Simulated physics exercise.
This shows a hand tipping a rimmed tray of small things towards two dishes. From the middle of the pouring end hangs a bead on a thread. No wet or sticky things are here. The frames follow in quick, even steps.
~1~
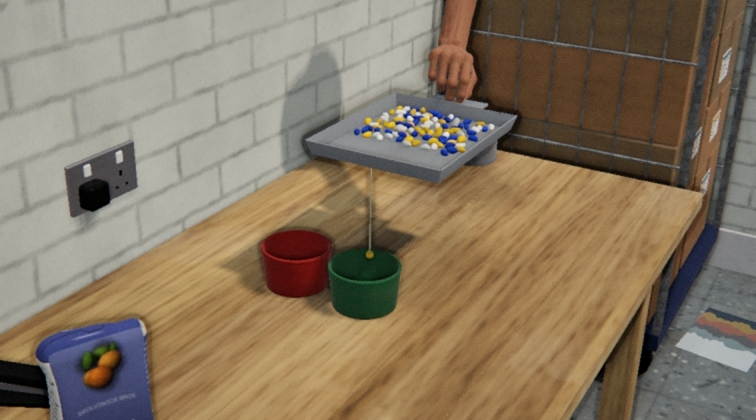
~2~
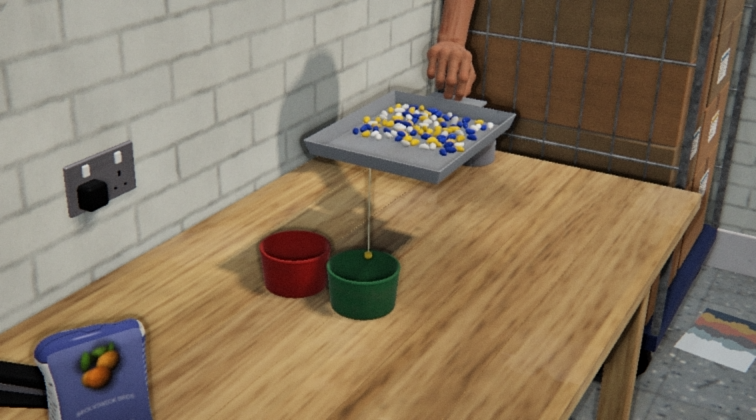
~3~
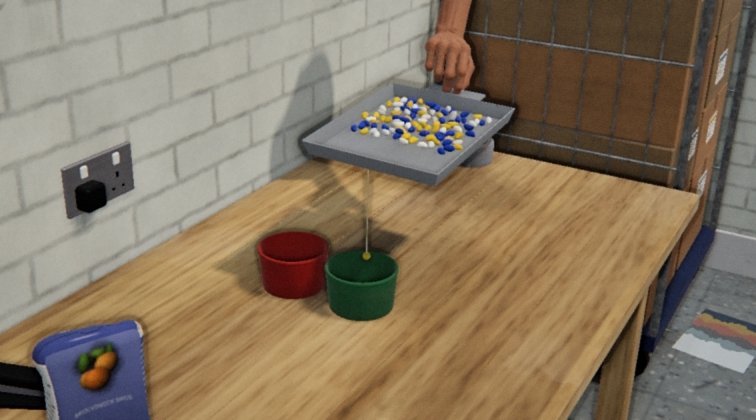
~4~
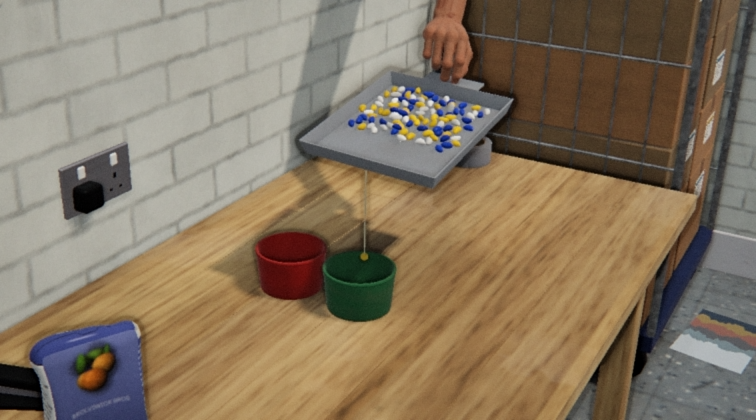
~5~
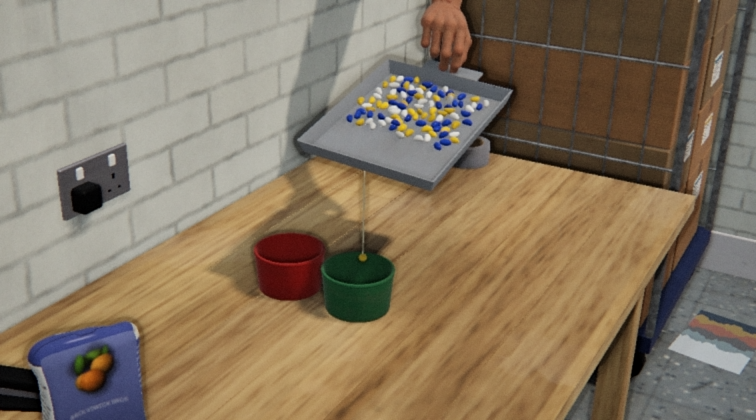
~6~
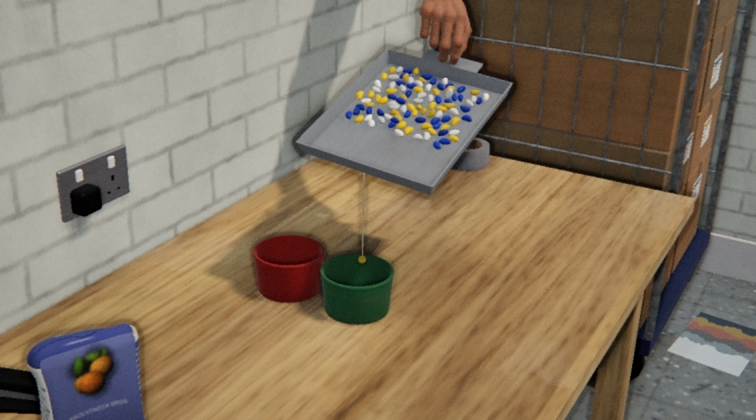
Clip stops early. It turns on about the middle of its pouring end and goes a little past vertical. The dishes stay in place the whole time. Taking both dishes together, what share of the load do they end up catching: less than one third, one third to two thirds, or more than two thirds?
They catch less than one third.
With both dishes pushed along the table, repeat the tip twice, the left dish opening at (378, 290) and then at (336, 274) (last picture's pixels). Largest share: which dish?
The first layout gives the one at left, the second layout gives the one at right.
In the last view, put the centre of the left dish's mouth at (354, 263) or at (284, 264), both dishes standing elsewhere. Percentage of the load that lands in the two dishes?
50% for the first placement, 30% for the second.
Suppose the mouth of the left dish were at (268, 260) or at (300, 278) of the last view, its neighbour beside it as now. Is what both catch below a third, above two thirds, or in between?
The two tries give, in order: Below one third; in the middle band.
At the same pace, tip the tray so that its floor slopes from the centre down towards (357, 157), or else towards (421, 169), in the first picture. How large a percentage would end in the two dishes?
Shares, approx.: 60 %, then 0 %.
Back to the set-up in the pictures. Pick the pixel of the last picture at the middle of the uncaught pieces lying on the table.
The centre sits near (414, 345).
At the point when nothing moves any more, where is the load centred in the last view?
Somewhere around (410, 342) in the last picture.
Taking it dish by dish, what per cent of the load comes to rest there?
Left dish: Around 0 in a hundred; right dish: Around 10 in a hundred.
Soon, tray tipped steeply; most on the tray; a small part in the air.
A while on, tray tipped right over; about a third on the tray; a small part in the right dish; about half outside both; about a quarter in the air.
Towards the end, tray tipped past a quarter turn; a small part in the right dish; nearly all outside both.
Finally, tray tipped past a quarter turn; a small part in the right dish; none in the left dish; nearly all outside both.
